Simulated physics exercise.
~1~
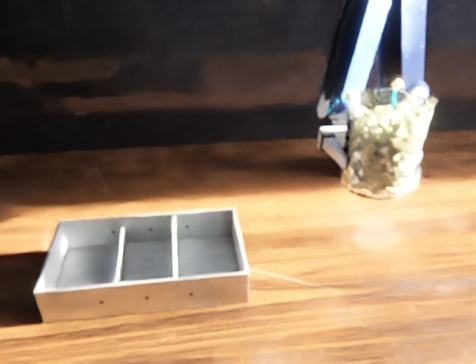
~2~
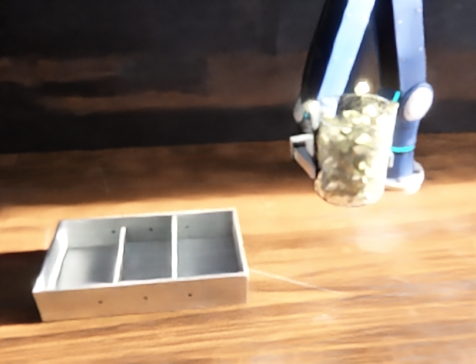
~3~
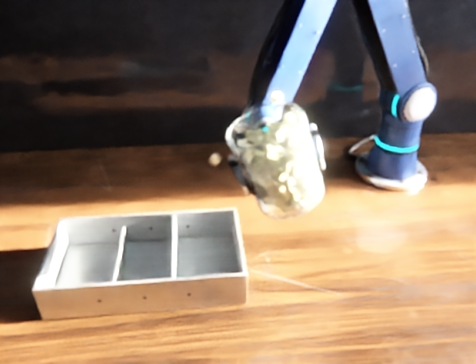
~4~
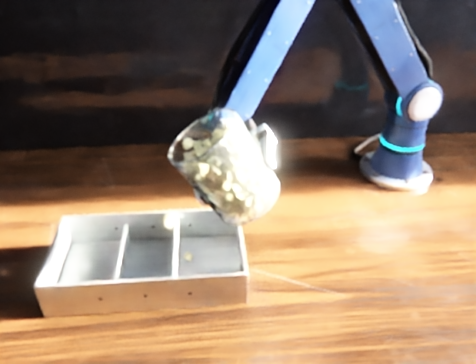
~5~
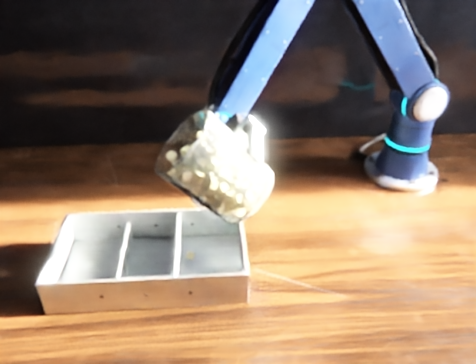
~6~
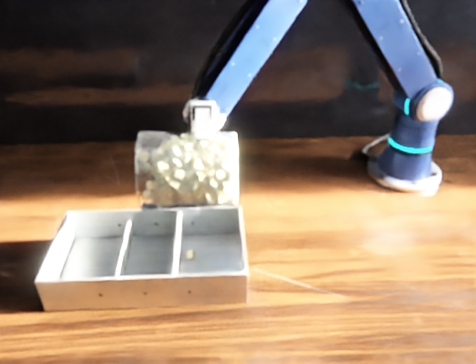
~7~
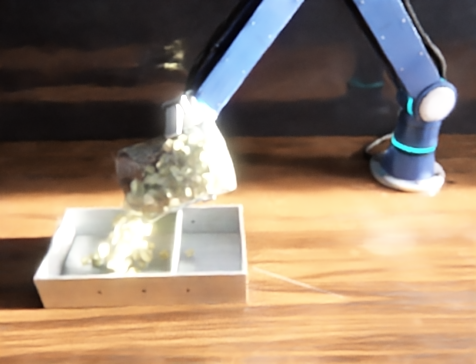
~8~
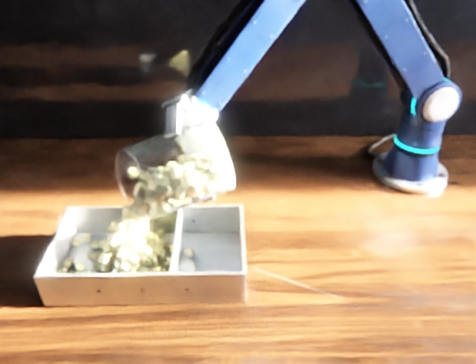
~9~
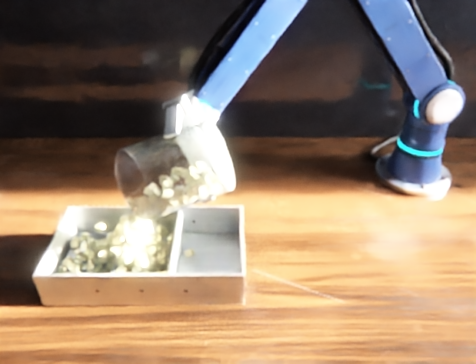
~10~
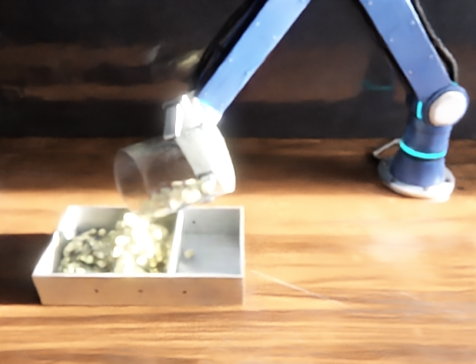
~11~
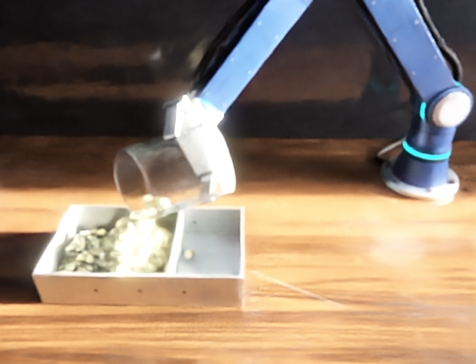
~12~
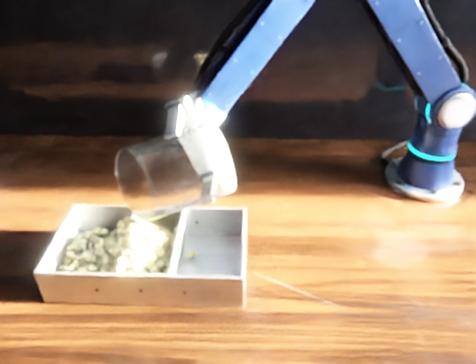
To begin with, a blue robot arm holds a clear beaker full of small pale pieces upright, to the right of a grey box divided into three parts on a wooden table. The arm carries the beaker left and tilts it on the way, and a few pieces drop towards the box. Above the box, the beaker tips onto its side and then further, so the pieces pour out in a stream. They pile up in the middle and left parts. Finally, the beaker hangs tilted and looks empty, while the right part holds hardly anything.
